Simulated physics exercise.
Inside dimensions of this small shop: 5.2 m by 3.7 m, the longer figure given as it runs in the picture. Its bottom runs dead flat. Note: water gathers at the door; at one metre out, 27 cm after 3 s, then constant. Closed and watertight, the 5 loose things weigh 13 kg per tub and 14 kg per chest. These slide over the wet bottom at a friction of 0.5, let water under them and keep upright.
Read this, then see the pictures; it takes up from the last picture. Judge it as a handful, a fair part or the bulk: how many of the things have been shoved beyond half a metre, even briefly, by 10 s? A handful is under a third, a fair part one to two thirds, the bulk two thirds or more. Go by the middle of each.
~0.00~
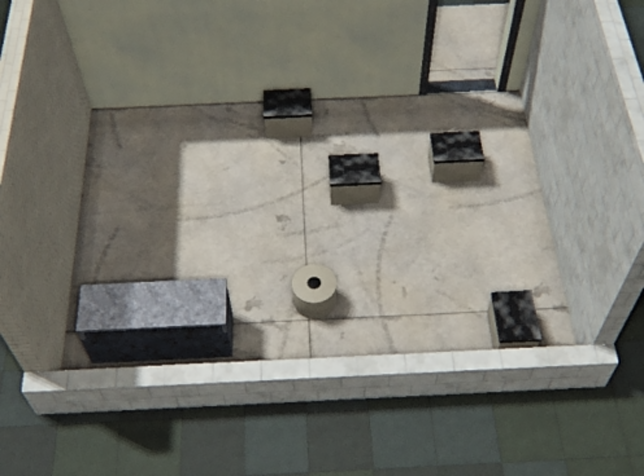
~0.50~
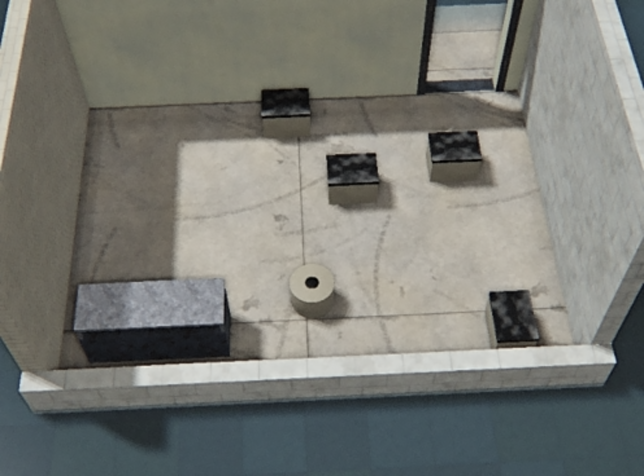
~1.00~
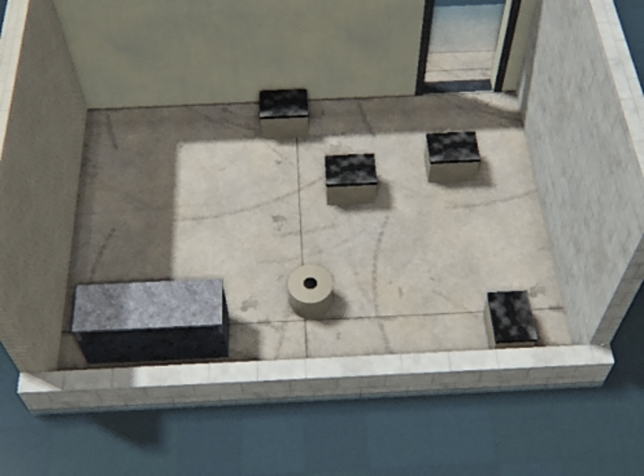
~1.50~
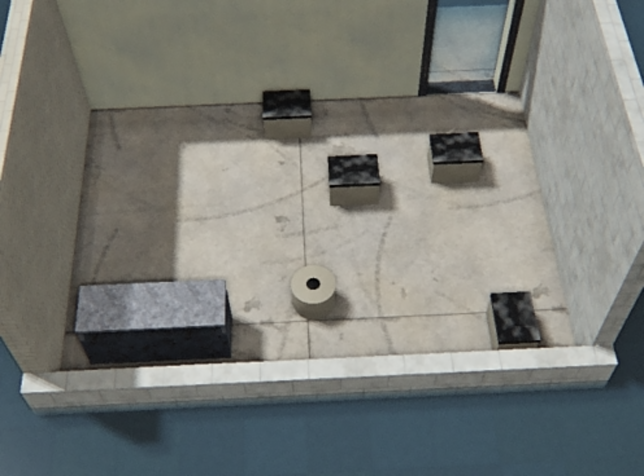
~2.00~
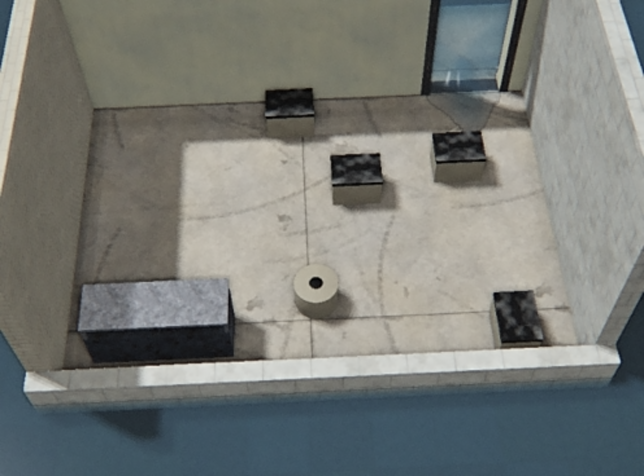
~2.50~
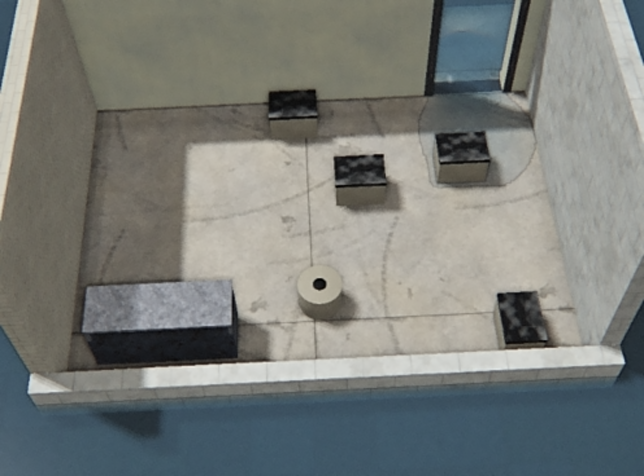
Some: A third to two thirds.
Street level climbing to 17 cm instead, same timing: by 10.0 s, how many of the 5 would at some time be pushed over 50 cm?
In that case the number is 2.
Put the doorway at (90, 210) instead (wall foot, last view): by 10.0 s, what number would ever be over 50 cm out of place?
Result: 3.
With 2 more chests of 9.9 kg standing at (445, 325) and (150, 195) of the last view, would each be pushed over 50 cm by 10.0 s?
In turn: Over, short of it.
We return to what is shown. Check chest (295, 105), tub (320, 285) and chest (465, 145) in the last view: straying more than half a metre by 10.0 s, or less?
Taking them in turn, the first is within the limit, the second beyond the limit and the third beyond the limit.
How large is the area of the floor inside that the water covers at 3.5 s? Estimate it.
Somewhere about 4.0 m2, give or take.
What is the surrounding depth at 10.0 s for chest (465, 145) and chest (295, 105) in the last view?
5 and 3 cm.
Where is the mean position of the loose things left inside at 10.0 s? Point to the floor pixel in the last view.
The average lands around (267, 217).
After 3.5 s 1 of 5 are over 50 cm from their spots; 0 afloat.
After 4.5 s 1 of 5 are over 50 cm from their spots; 0 afloat.
After 7.0 s 2 of 5 are over 50 cm from their spots; 2 afloat.
After 10.0 s 3 of 5 are over 50 cm from their spots, and 3 have been at some point; 1 afloat.
